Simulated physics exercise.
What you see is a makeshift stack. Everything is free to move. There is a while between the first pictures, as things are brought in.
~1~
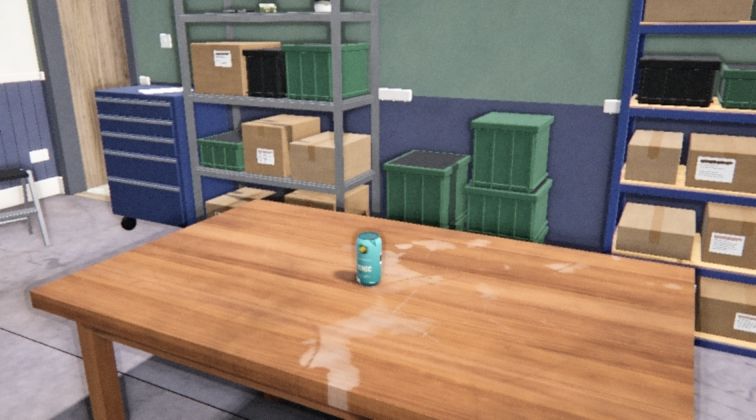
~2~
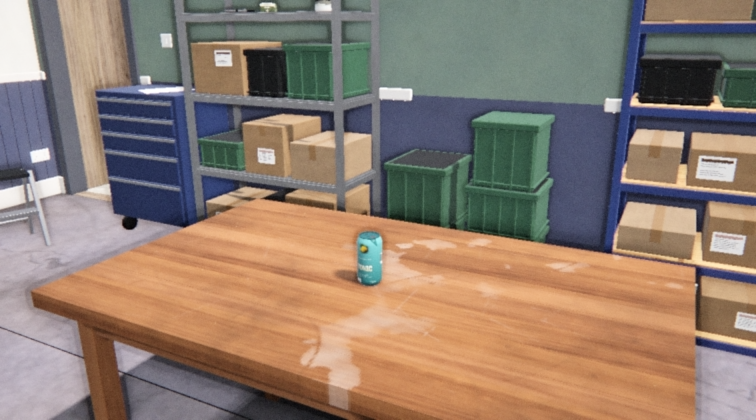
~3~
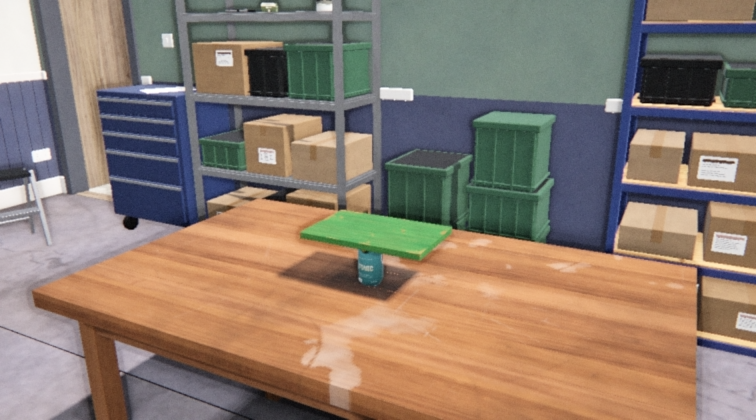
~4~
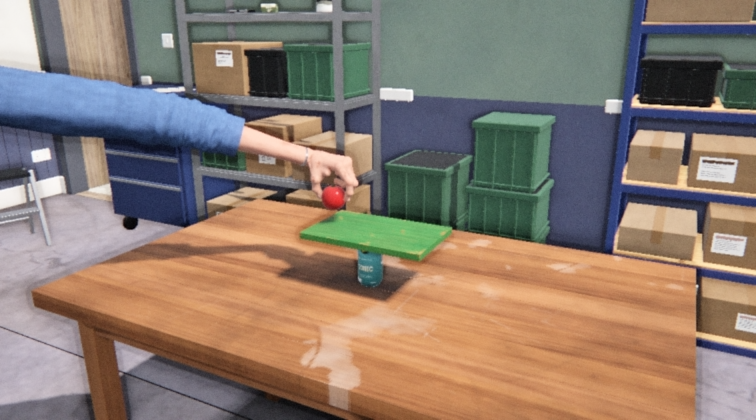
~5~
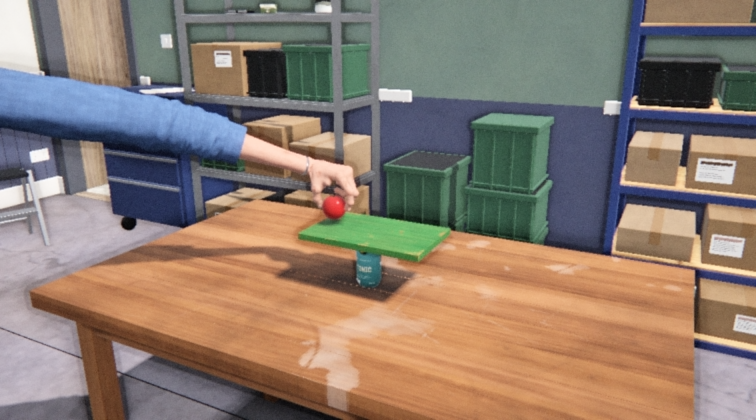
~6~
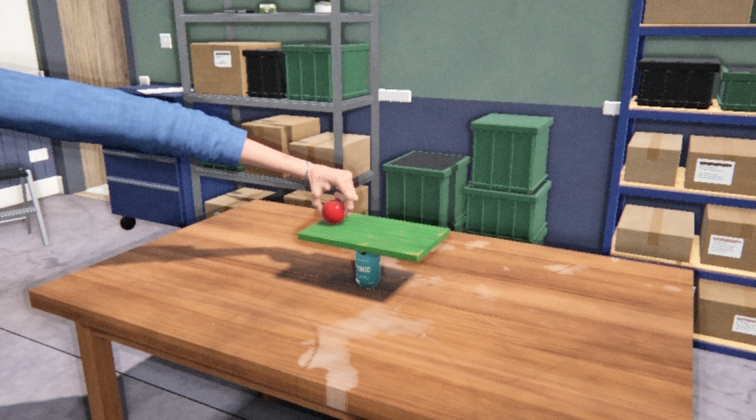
Green board appearing on top of a teal can on a wooden table, then a hand lowering a red tomato onto its left side.
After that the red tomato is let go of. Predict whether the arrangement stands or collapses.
It stands.
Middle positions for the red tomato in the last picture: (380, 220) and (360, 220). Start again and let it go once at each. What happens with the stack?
Trial 1 - stable; trial 2 - stable.
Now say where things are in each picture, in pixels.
In the first picture, the last thing is not in view yet.
In the second picture, the last thing is not in view yet.
In the third picture, the last thing is not in view yet; green board (377, 232).
The fourth picture shows on its way; red tomato (334, 198); green board (376, 233).
The fifth picture shows on its way; red tomato (335, 207); green board (375, 234).
The sixth picture shows set down, still held; red tomato (334, 212); green board (374, 234).
Then, 0.20 s on from there, no change.
Then, 0.70 s on from there, red tomato resting near (334, 212).
In the end, all 3 unmoved. At the end, from the last picture's camera, red tomato near (334, 212). The stack keeps its balance.
